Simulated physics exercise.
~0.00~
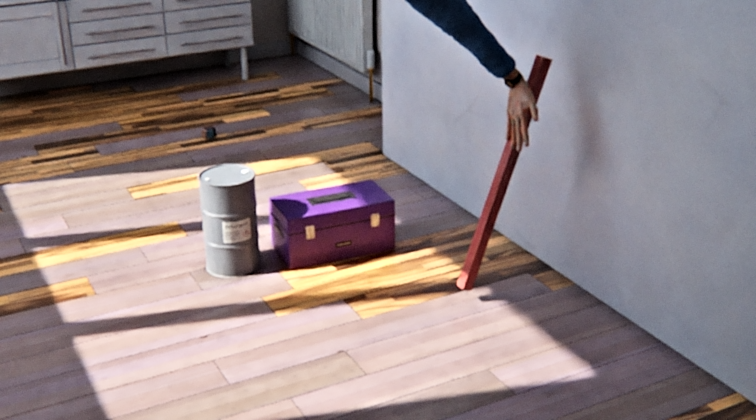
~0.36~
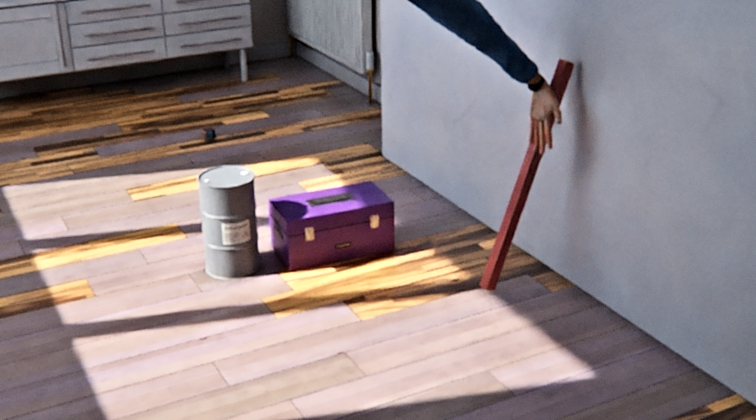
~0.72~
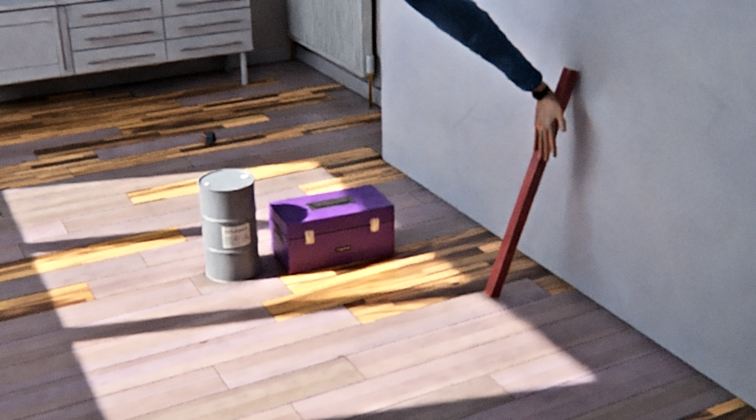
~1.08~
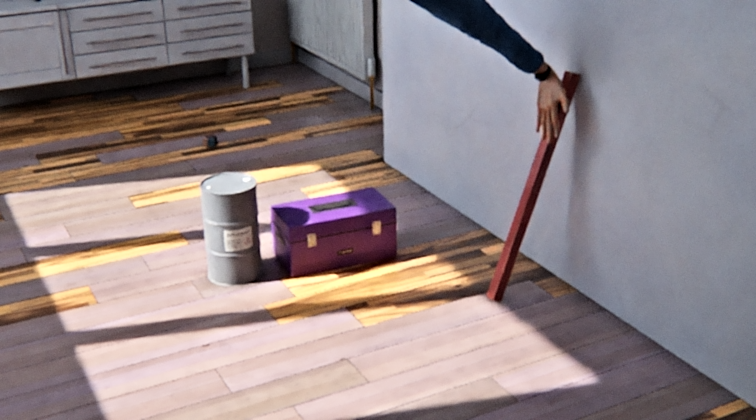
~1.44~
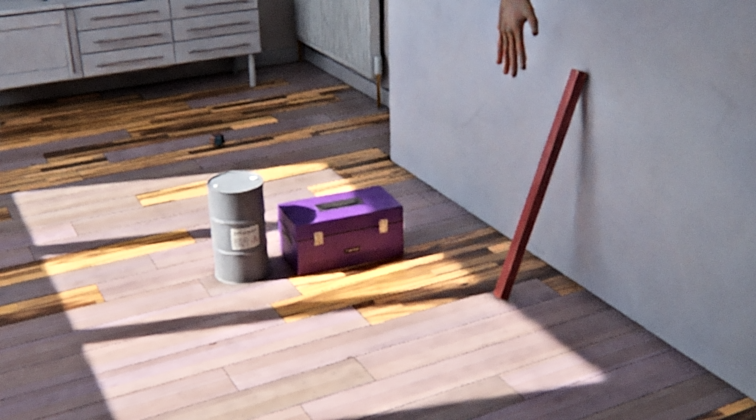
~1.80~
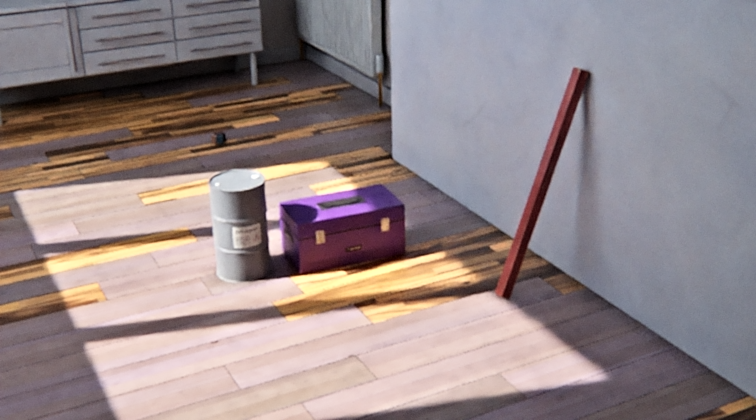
Red pole held by a hand shifting right against a grey wall, then staying propped there after the hand releases and withdraws.
